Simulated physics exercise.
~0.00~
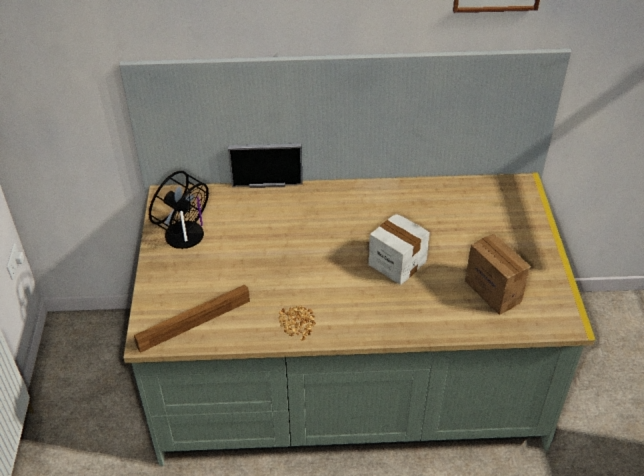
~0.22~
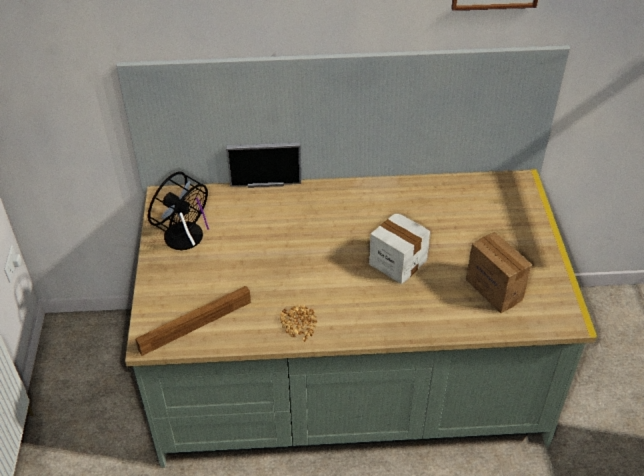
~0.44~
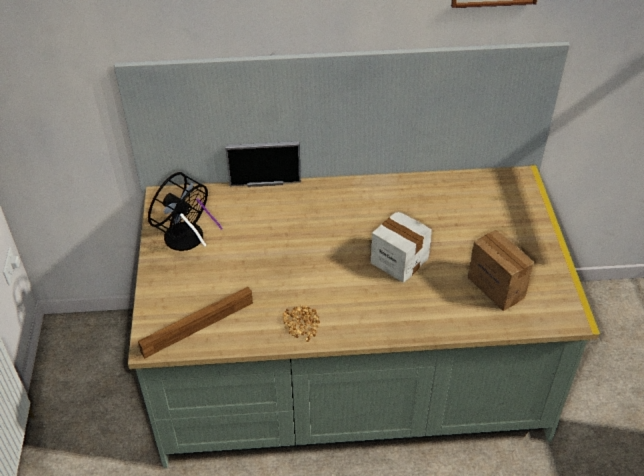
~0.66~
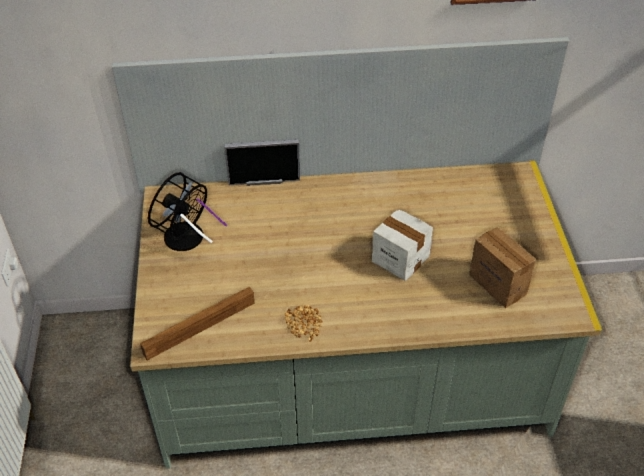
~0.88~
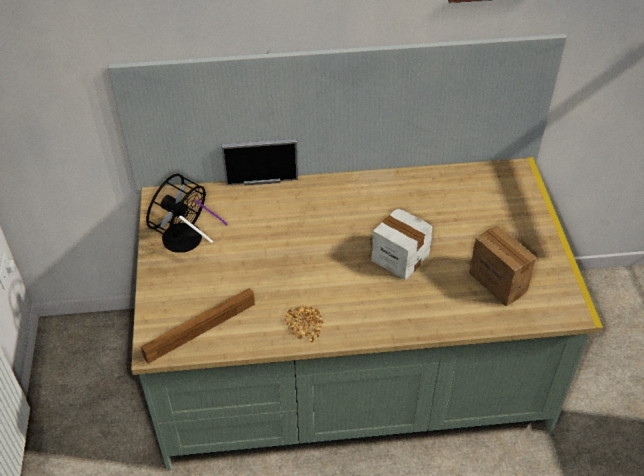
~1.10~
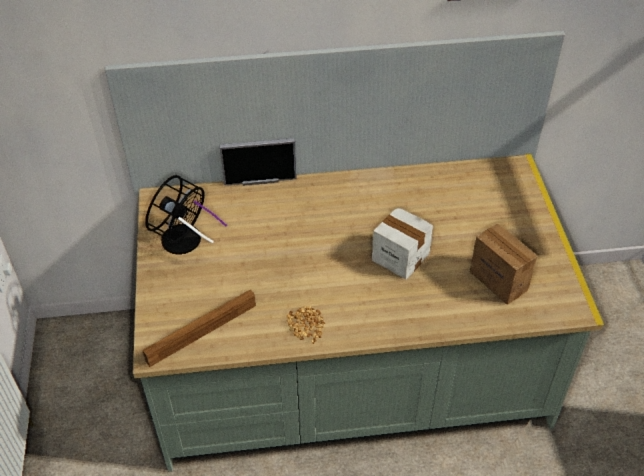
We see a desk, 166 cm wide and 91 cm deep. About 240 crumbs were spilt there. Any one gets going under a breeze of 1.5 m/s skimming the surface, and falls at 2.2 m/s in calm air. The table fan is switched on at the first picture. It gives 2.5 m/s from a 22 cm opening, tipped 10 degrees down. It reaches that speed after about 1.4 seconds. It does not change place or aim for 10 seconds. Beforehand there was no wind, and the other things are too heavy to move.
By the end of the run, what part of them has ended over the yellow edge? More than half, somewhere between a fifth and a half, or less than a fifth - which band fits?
The share left there is shy of one fifth.
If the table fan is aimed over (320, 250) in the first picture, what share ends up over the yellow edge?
0 %.
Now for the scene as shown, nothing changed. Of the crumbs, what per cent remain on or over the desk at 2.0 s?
Estimate: Around 40 percent.
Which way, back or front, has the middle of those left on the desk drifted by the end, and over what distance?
Direction: Frontward; shift: About 5 cm.
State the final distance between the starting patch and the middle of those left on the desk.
The middle ends up about 5 cm from the start.
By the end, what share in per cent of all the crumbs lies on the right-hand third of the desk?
I'd put it at about 0 percent.
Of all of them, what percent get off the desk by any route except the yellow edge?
That works out to near 80 per cent.
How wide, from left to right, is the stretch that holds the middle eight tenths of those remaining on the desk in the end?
Looks like some 10 cm to me.
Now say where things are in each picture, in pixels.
The middle of the crumbs is near (300, 320), none has stirred yet and the mouth of the table fan is at (179, 204), in the first picture.
The middle of the crumbs is near (301, 319), none has stirred yet and the yellow edge is centred on (564, 245), in the second picture.
The middle of the crumbs is near (304, 319), none has stirred yet, the top of a board is at (196, 315) and the top of a box is at (402, 231), in the third picture.
The middle of the crumbs is near (306, 319) and none has stirred yet, in the fourth picture.
The middle of the crumbs is near (307, 320) and none has stirred yet, in the fifth picture.
The middle of the crumbs is near (308, 321) and none has stirred yet, in the sixth picture.
After 2.0 s, 37 % are on the move or not yet settled, 0 % are over the yellow edge; the middle of those still in play is near (308, 339).
After 3.2 s, 24 % are on the move or not yet settled, 0 % are over the yellow edge; the middle of those still in play is near (304, 336).
After 5.5 s, 18 % are on the move or not yet settled, 0 % are over the yellow edge; the middle of those still in play is near (304, 336).
After 10.0 s, at the end, 0 % are over the yellow edge; the middle of those still in play is near (300, 336).
